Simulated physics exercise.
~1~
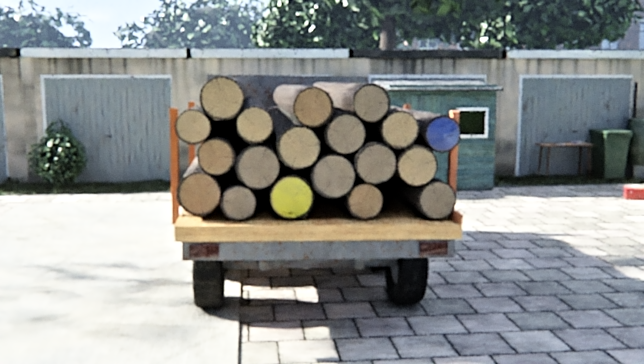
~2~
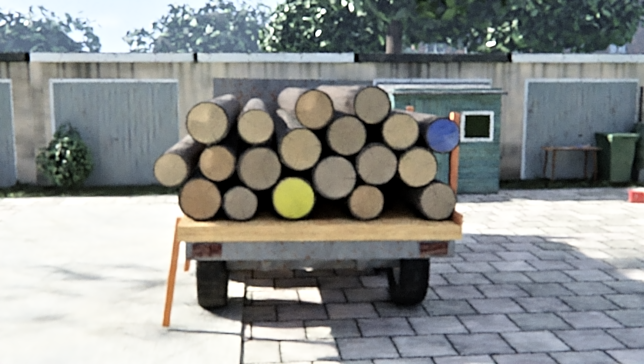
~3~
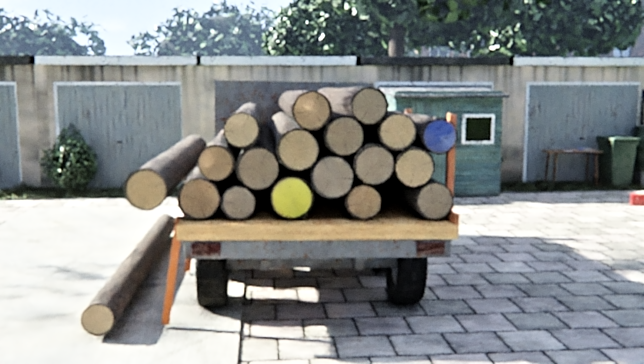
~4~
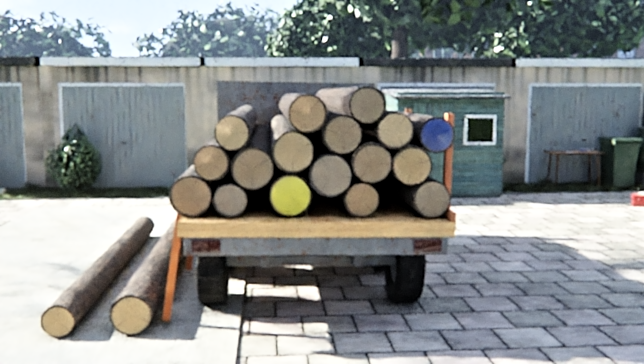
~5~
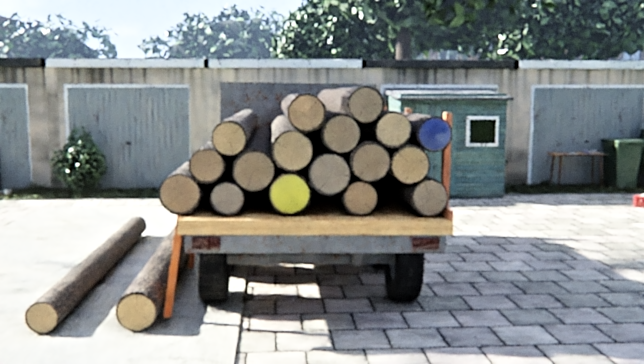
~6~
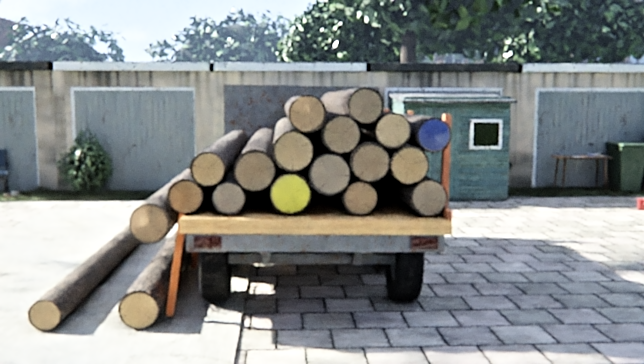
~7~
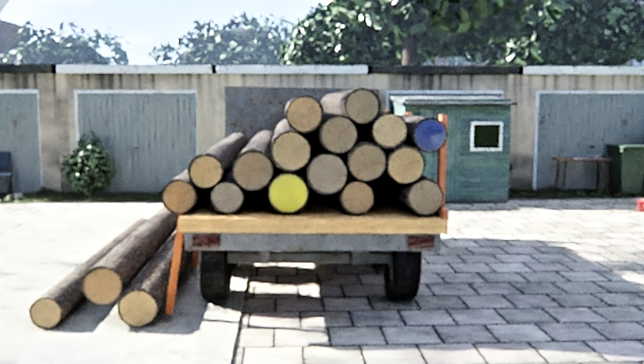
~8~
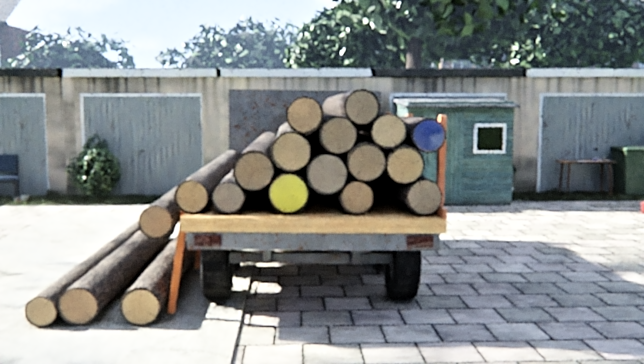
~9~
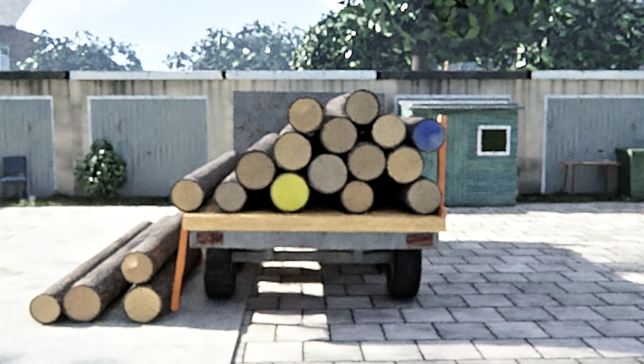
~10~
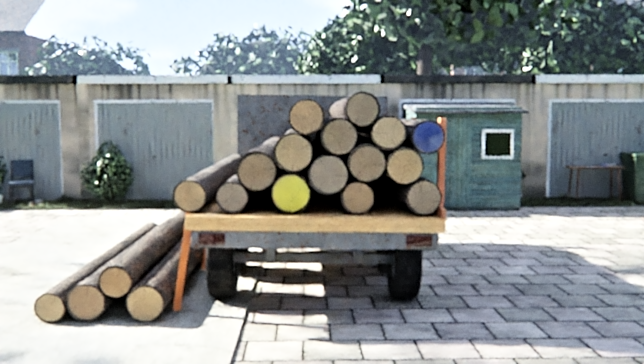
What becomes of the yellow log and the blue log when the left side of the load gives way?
Both stay on the trailer. The yellow log remains in the bottom row on the deck, and the blue one keeps its place high at the right.
In a sunlit paved yard before a row of grey garage doors and a small green shed, a farm trailer stacked with logs is seen from behind. A yellow-ended log lies in the bottom row, and a blue-ended one rests high at the right. The orange post on the left swings down, and logs on that side start rolling outward. Two drop to the ground, then two more follow one after another as the view drifts slightly sideways. At the end four logs lie beside the trailer, while the right post still stands and the remaining pile stays on the deck.
